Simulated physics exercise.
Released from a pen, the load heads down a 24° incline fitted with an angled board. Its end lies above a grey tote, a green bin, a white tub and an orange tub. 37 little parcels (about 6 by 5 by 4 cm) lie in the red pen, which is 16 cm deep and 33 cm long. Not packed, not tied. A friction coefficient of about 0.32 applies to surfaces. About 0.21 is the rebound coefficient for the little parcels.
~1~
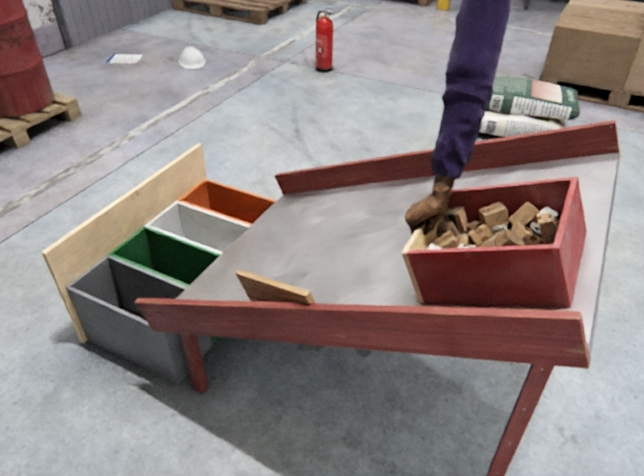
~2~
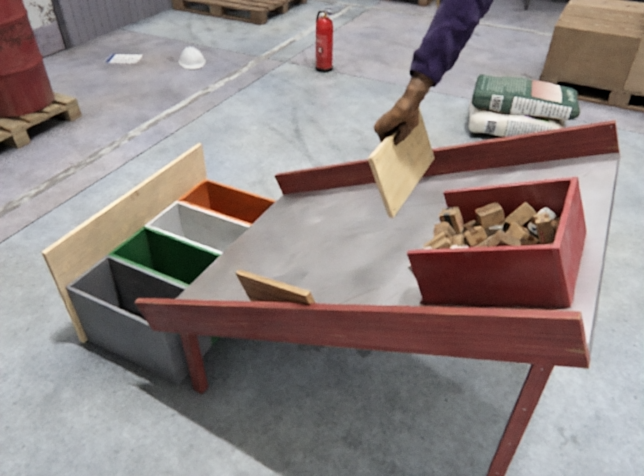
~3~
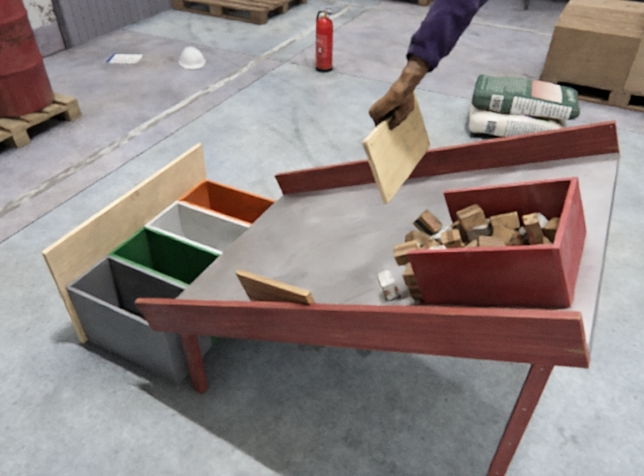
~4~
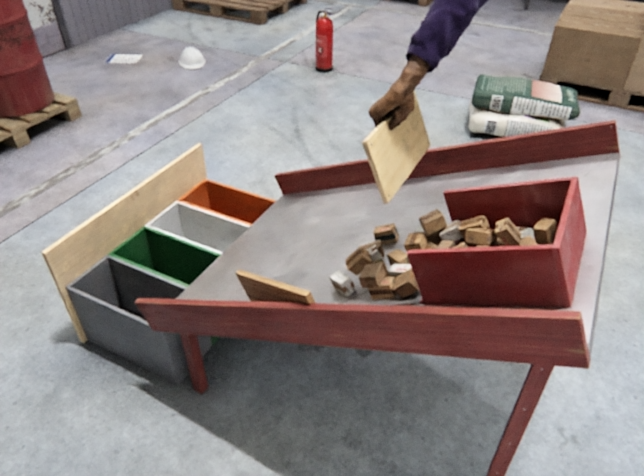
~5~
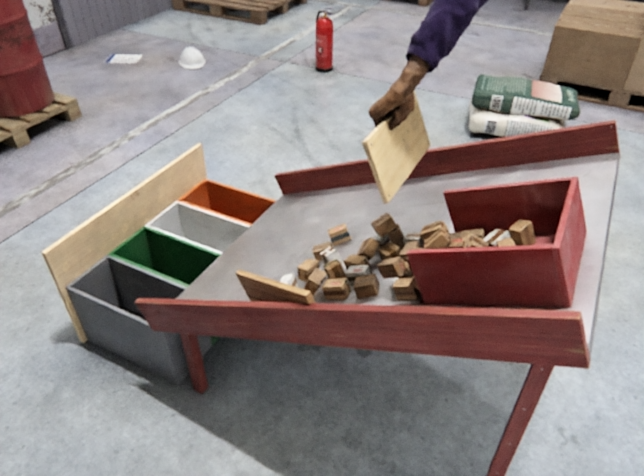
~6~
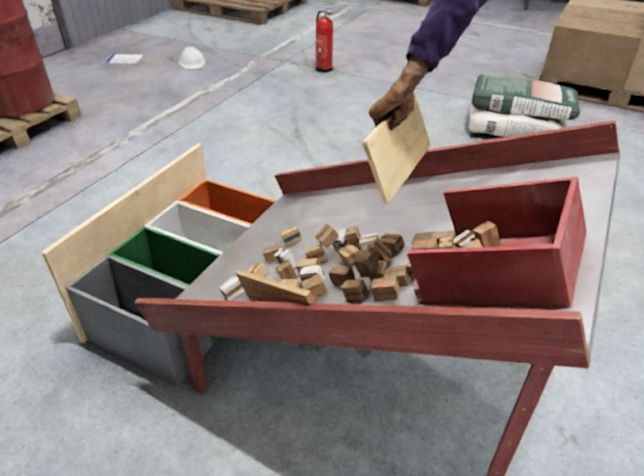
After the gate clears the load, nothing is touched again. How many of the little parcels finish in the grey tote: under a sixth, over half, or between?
Between one sixth and one half of the little parcels end in the grey tote.
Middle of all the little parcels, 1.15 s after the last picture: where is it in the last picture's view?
(149, 294).
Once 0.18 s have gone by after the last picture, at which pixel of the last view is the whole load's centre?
The middle of the load sits near (311, 260).
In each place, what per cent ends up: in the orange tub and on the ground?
Result: Near 0 % and near 0 %.
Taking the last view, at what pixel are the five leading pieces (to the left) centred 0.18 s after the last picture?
Centre: About (211, 266) px.
Then, 0.18 s after the last picture, 36 on the slope and 1 in the air.
Then, 0.41 s after the last picture, 1 in the grey tote, 6 in the green bin, 1 in the white tub, 25 on the slope and 4 in the air.
Then, 0.74 s after the last picture, 7 in the grey tote, 14 in the green bin, 2 in the white tub, 12 on the slope and 2 in the air.
When it is over (1.15 s after the last picture), 10 in the grey tote, 25 in the green bin and 2 in the white tub. Asked share, 10 of 37, 27 per cent.
